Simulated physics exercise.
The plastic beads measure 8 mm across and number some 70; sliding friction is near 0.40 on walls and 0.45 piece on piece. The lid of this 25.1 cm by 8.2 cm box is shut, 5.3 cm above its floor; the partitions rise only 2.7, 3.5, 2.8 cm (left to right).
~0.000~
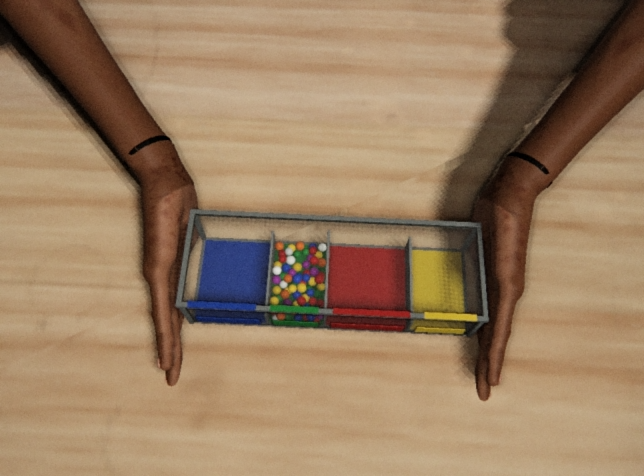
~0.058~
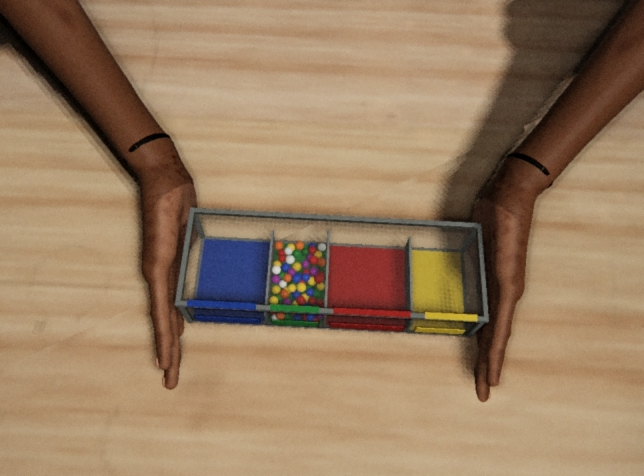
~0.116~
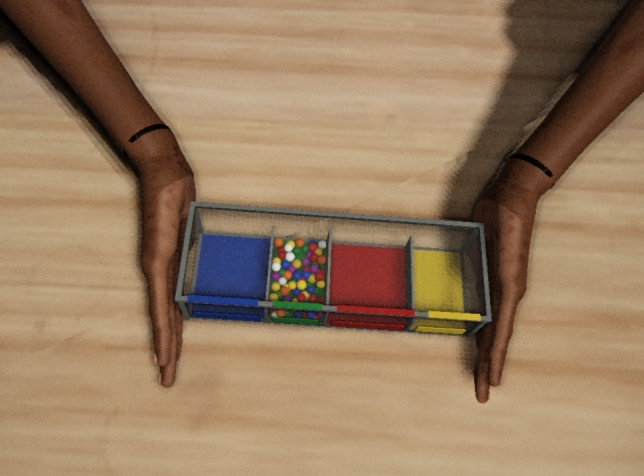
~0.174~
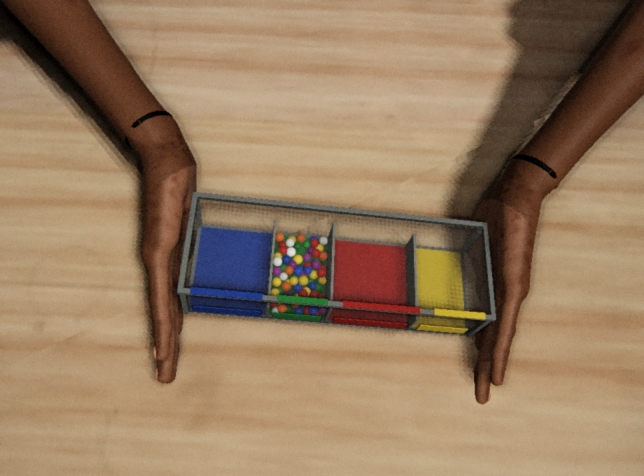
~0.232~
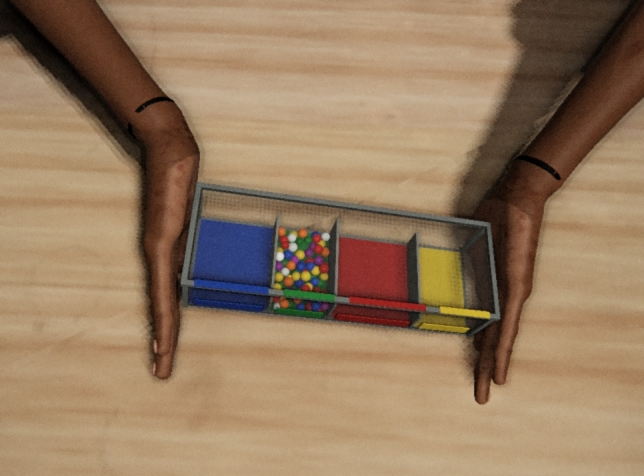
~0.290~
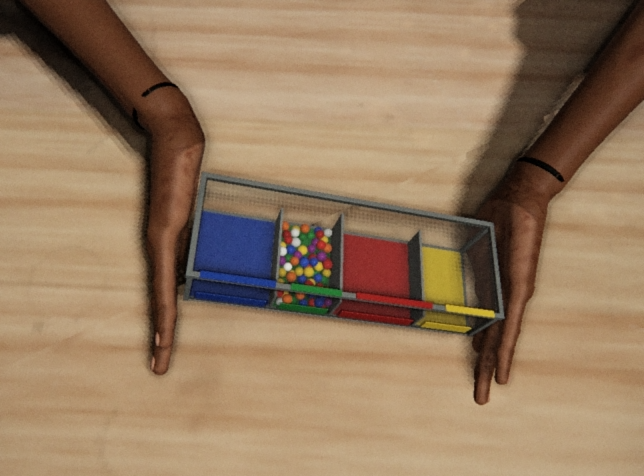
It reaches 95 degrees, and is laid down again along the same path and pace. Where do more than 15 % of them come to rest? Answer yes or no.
Red no, blue no, green yes, yellow yes.
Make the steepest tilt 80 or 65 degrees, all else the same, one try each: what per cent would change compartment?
About 5 and 0 per cent.
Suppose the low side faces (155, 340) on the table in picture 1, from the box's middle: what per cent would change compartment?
About 70 per cent.
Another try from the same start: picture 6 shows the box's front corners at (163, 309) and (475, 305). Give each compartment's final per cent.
Red 0, blue 65, green 35, yellow 0.
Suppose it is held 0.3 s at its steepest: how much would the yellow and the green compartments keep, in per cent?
Then: Yellow 80, green 20.
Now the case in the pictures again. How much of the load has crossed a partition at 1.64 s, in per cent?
About 5 per cent.
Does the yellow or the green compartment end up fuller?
The yellow one has more.
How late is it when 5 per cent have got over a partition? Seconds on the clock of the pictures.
Near 1.65 s.
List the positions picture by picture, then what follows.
In the first picture, box tilt 0 degrees, front corners at (182, 303) and (483, 317); green 100 %.
In the second picture, box tilt 1 degrees, front corners at (181, 301) and (483, 317).
In the third picture, box tilt 4 degrees, front corners at (181, 297) and (486, 317), lowest corner right back.
In the fourth picture, box tilt 7 degrees, front corners at (183, 289) and (490, 316), lowest corner right back.
In the fifth picture, box tilt 11 degrees, front corners at (187, 281) and (494, 315), lowest corner right back.
In the sixth picture, box tilt 14 degrees, front corners at (192, 272) and (498, 314), lowest corner right back; green 100 %. Its pace works out near 60 degrees a second.
Then, at 1.64 s, tilt 95 degrees; red 5 %, green 95 %.
After 2.53 s, tilt 43 degrees; red 5 %, green 30 %, yellow 70 %.
After 3.43 s, tilt 0 degrees; red 5 %, green 30 %, yellow 70 %.
At rest (4.0 s), red 5 %, blue 0 %, green 30 %, yellow 70 %.
